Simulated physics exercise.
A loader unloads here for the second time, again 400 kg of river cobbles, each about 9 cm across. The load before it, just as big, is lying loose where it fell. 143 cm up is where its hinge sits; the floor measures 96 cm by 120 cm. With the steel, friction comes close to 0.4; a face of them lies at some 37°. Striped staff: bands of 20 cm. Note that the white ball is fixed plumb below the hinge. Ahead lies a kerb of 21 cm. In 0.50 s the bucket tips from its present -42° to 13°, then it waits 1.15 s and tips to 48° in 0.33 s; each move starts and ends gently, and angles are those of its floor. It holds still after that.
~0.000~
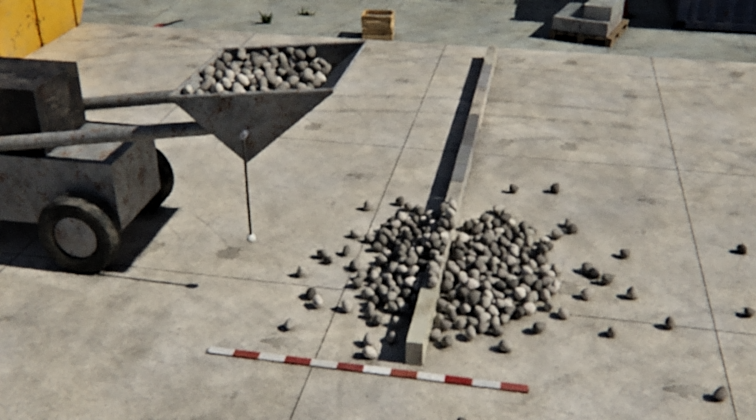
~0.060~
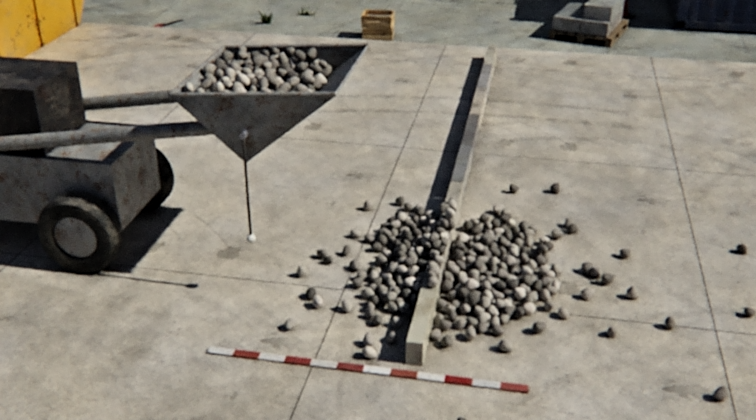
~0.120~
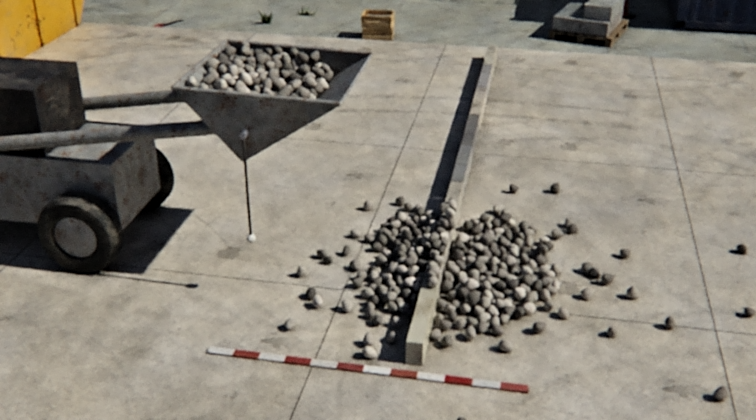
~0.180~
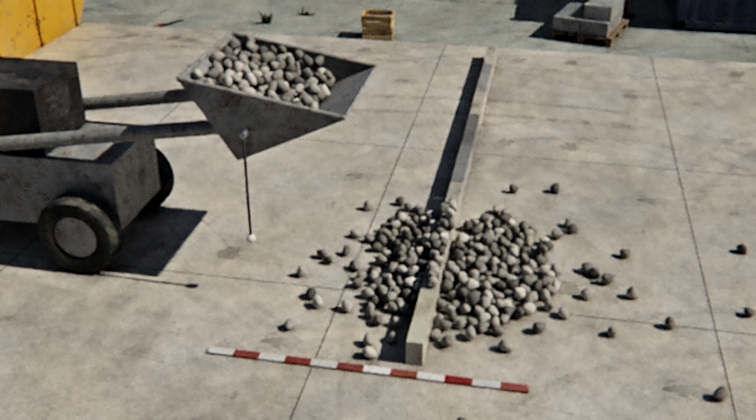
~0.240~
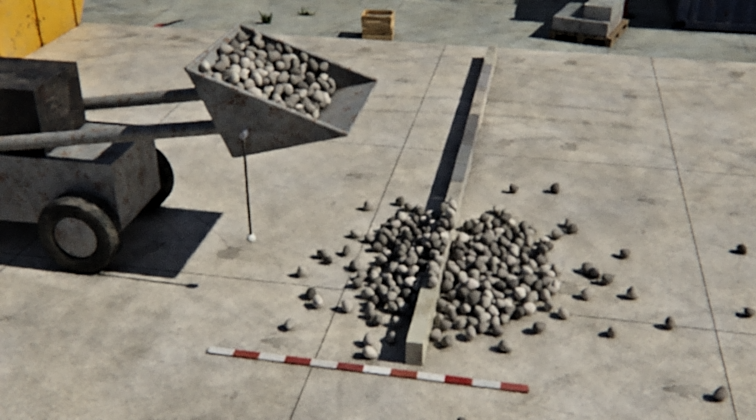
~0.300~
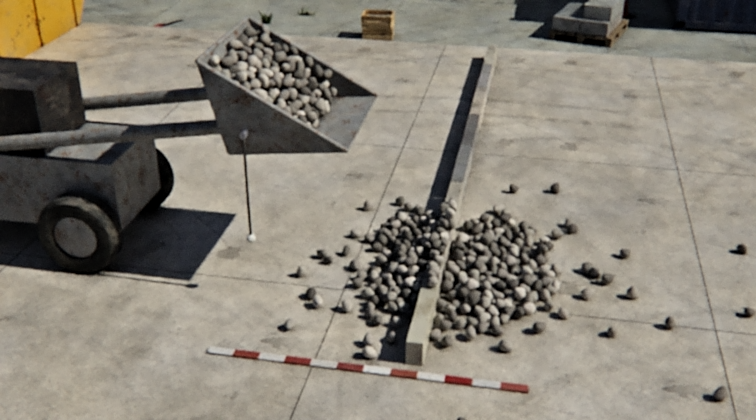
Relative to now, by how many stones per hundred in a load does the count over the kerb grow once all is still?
It grows by roughly 4 per hundred.
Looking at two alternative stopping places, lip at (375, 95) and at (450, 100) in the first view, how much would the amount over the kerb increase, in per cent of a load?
The first position would add some 25 per cent, the second some 90.
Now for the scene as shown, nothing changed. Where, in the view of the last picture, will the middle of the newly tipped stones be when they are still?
Roughly at (372, 252) in the last picture.
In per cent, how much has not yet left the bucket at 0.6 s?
Roughly 100 per cent of its load.
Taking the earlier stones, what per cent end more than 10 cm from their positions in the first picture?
Roughly 5 percent.
After 0.4 s the floor is at 7°; in per cent of one load, 100 in the bucket, 45 on this side of the kerb, 55 over the kerb; the foremost stones are at (728, 337).
After 0.6 s the floor is at 13°; in per cent of one load, 100 in the bucket, 45 on this side of the kerb, 55 over the kerb; the foremost stones are at (728, 337).
After 2.4 s the floor is at 48°; in per cent of one load, 2 in the bucket, 140 on this side of the kerb, 58 over the kerb; the foremost stones are at (728, 337).
After 5.2 s the floor is at 48°; in per cent of one load, 0 in the bucket, 142 on this side of the kerb, 58 over the kerb; the foremost stones are at (728, 337). Net gain over the kerb, 4.
